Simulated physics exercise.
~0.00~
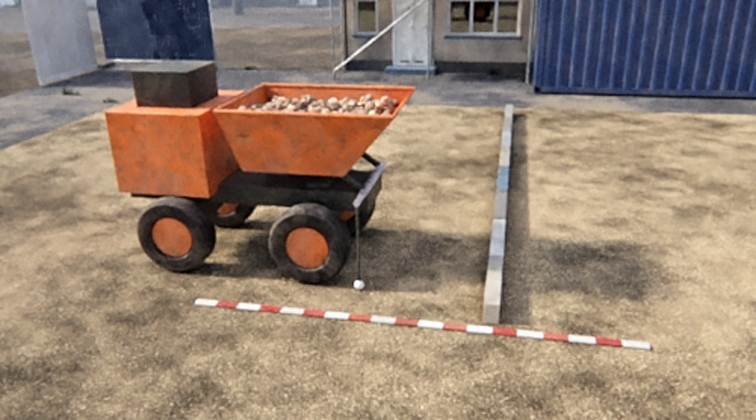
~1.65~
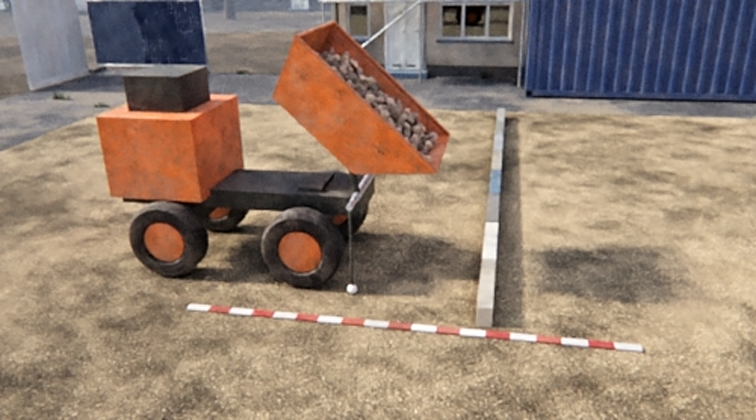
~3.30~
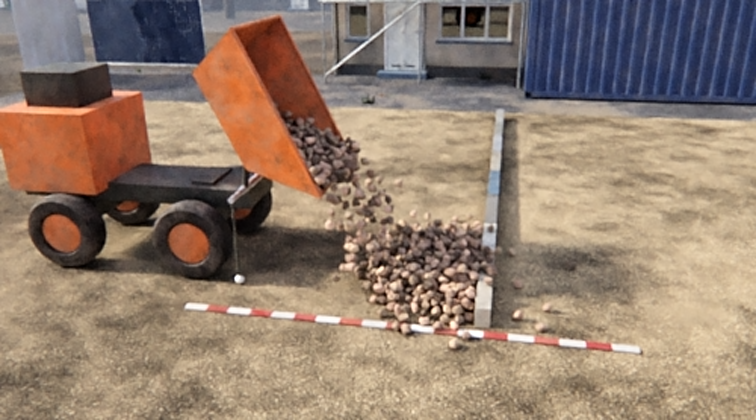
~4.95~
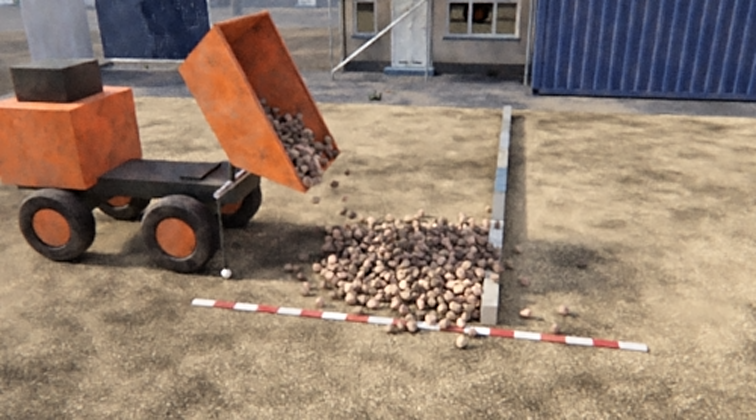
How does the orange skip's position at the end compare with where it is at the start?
At the start the skip sits level on the dumper, nearer the kerb. By the end it is steeply tipped, and it is further to the left and higher up.
